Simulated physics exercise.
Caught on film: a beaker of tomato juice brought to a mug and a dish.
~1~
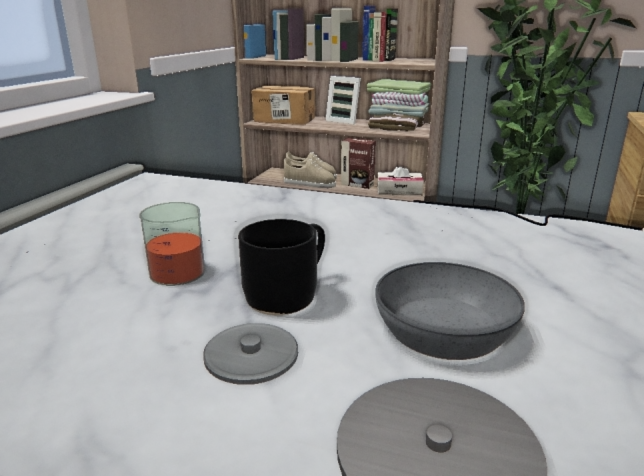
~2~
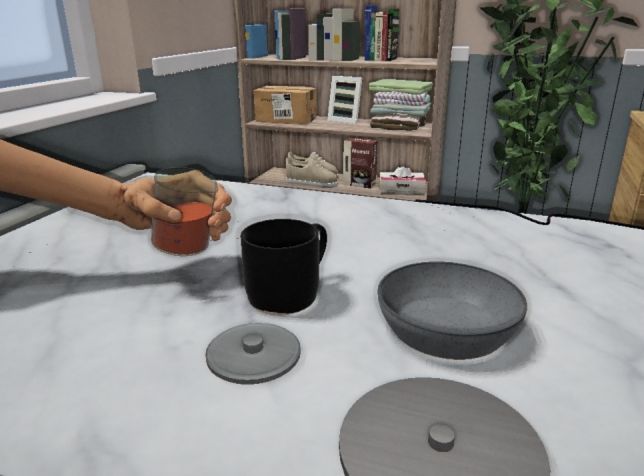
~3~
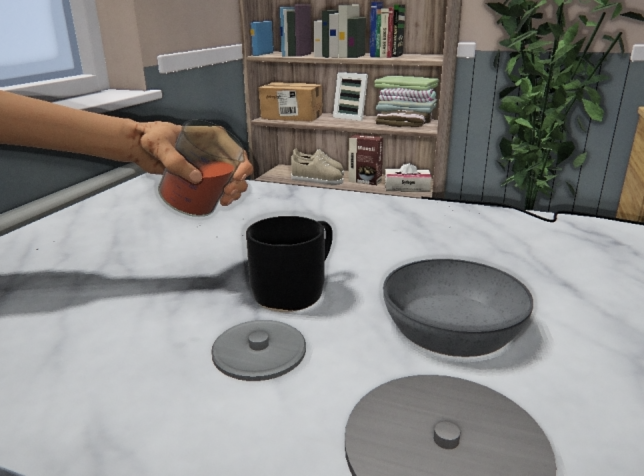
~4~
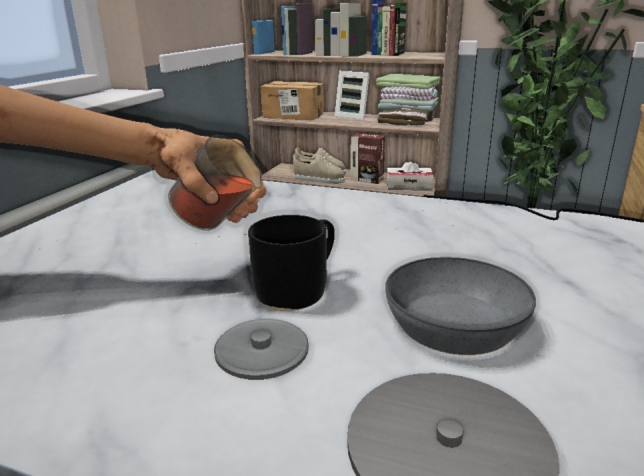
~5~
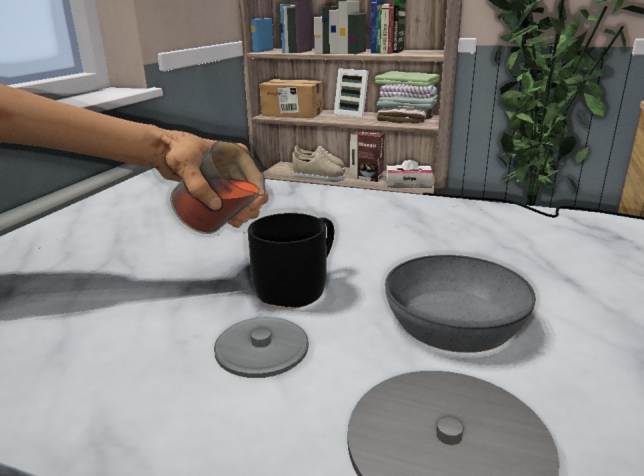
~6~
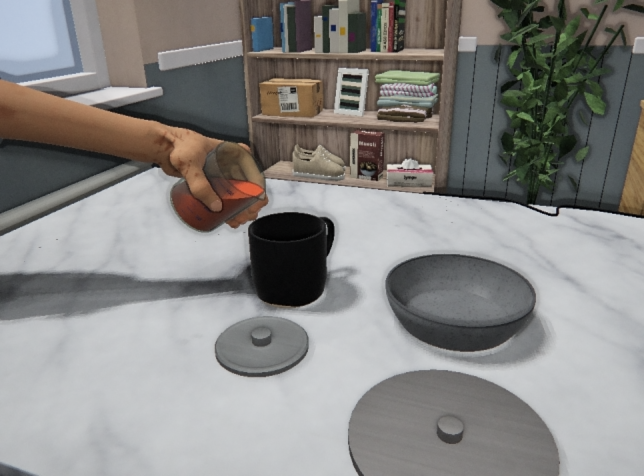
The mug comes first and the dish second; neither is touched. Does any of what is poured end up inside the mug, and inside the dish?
Result: Mug: In, dish: In.
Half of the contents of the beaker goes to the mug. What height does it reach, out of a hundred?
Roughly 20%.
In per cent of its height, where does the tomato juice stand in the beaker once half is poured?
Roughly 25 per cent.
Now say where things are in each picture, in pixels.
The first picture shows at the start; beaker (174, 242) about half full; mug (279, 269) open; dish (446, 314) open.
In the second picture, a hand has the beaker; beaker about half full, surface at (183, 212); mug (281, 269) open.
The third picture shows tilting; beaker (201, 168) tipped 30° with all of its load; dish (454, 310) open.
The fourth picture shows no stream yet; beaker (215, 183) tipped 45° with all of its load; mug (289, 265) open.
The fifth picture shows still nothing leaves it; beaker (218, 188) tipped 45° with all of its load; dish (456, 306) open.
The sixth picture shows on the point of pouring; beaker (219, 188) tipped 50° with all of its load; mug (289, 262) open; dish (456, 305) open.
Shortly, the tomato juice goes into the mug.
Then, the tomato juice goes into the dish.
At the finish, the mug has its share inside; the dish has its share inside.
